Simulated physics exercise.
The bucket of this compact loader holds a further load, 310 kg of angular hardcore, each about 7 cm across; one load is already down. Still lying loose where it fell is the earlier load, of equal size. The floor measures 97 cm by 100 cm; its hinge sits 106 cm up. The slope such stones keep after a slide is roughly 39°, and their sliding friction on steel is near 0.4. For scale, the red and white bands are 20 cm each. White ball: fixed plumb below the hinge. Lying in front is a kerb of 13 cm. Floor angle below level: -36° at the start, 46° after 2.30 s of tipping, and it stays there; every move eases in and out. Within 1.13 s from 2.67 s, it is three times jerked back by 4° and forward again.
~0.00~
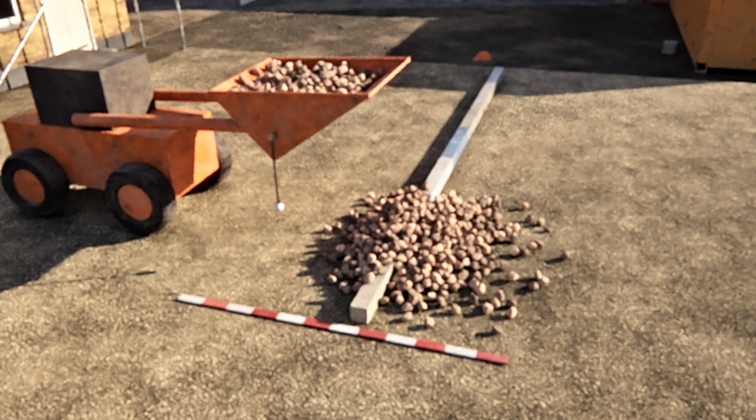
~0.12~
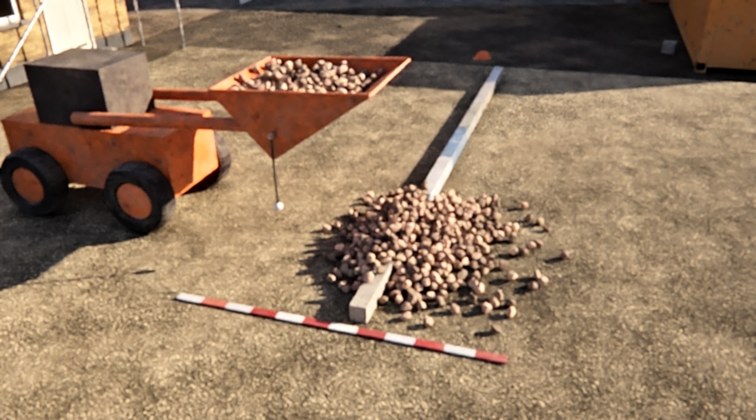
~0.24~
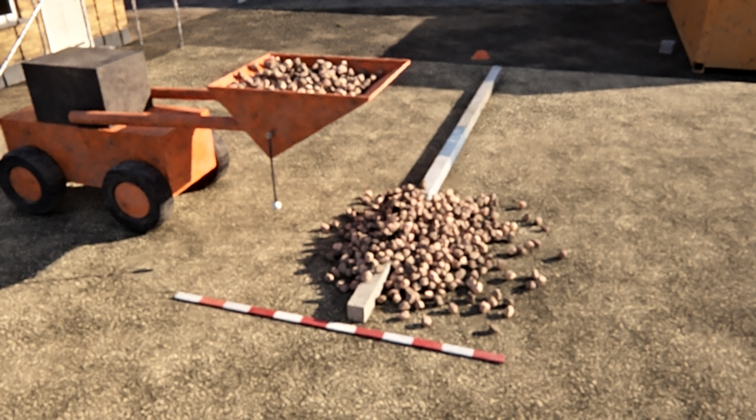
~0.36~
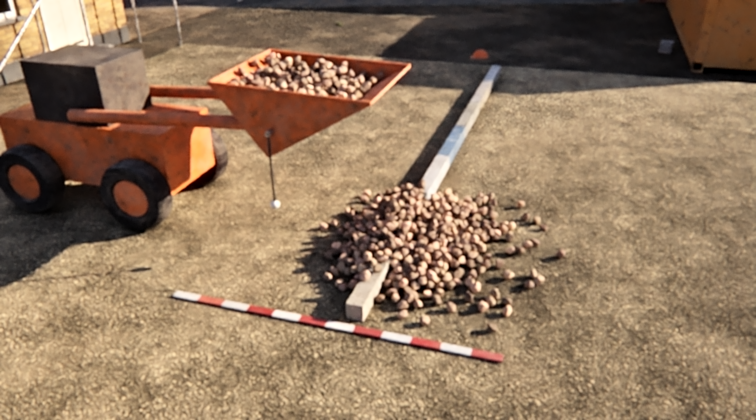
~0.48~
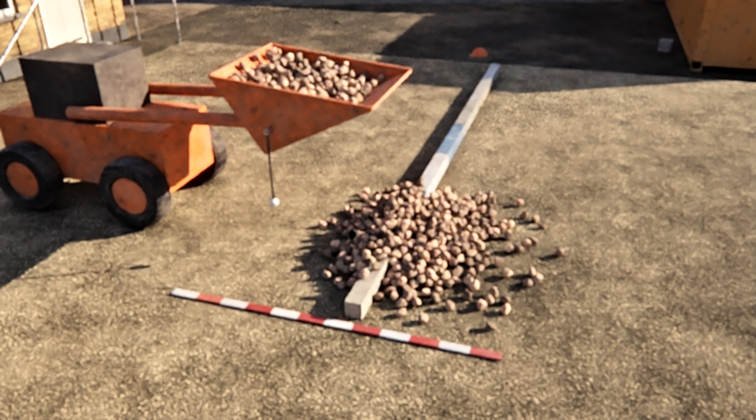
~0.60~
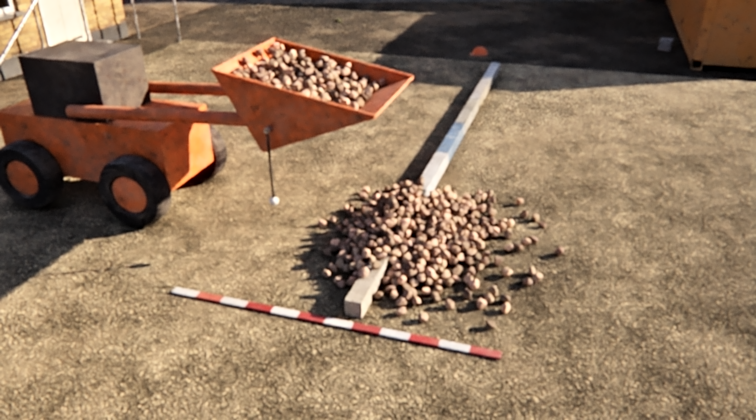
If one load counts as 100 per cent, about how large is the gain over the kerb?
Around 21 per cent.
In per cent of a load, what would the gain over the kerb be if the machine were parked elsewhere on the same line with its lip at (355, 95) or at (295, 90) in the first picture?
Some 5 percent, and then 0 percent.
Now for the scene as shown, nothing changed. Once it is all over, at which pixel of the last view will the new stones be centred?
Their middle rests near (379, 208).
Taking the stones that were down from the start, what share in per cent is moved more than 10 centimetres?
The answer is about 5 per cent.
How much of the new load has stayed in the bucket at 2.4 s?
Roughly 20 per cent is still inside.
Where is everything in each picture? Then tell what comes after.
The first picture shows lip at (370, 96), floor tilted -36°, highest stones at (315, 72). The earlier load is highest near (399, 215), 28 cm above ground level, 45 % on this side of the kerb, 55 % over the kerb.
In the second picture, the bucket is at -35°, its lip at (370, 96); the top of the load is at (306, 70); the stones move at 0.0 m/s on average.
In the third picture, the bucket is at -34°, its lip at (370, 99); the top of the load is at (281, 66); the stones move at 0.1 m/s on average.
In the fourth picture, the bucket is at -31°, its lip at (371, 104); the top of the load is at (280, 62); the stones move at 0.1 m/s on average.
The fifth picture shows lip at (372, 109), floor tilted -27°, highest stones at (276, 57); the stones move at 0.2 m/s on average.
In the sixth picture, the bucket is at -22°, its lip at (375, 117); the top of the load is at (276, 53); the stones move at 0.2 m/s on average.
After 1.7 s the floor is at 33°; in per cent of one load, 100 in the bucket, 45 on this side of the kerb, 55 over the kerb; the foremost stones are at (537, 249).
After 2.4 s the floor is at 46°; in per cent of one load, 20 in the bucket, 112 on this side of the kerb, 68 over the kerb; the foremost stones are at (537, 249).
After 4.2 s the floor is at 46°; in per cent of one load, 4 in the bucket, 120 on this side of the kerb, 76 over the kerb; the foremost stones are at (537, 249).
After 6.8 s the floor is at 46°; in per cent of one load, 4 in the bucket, 120 on this side of the kerb, 76 over the kerb; the foremost stones are at (537, 249). Net gain over the kerb, 21.
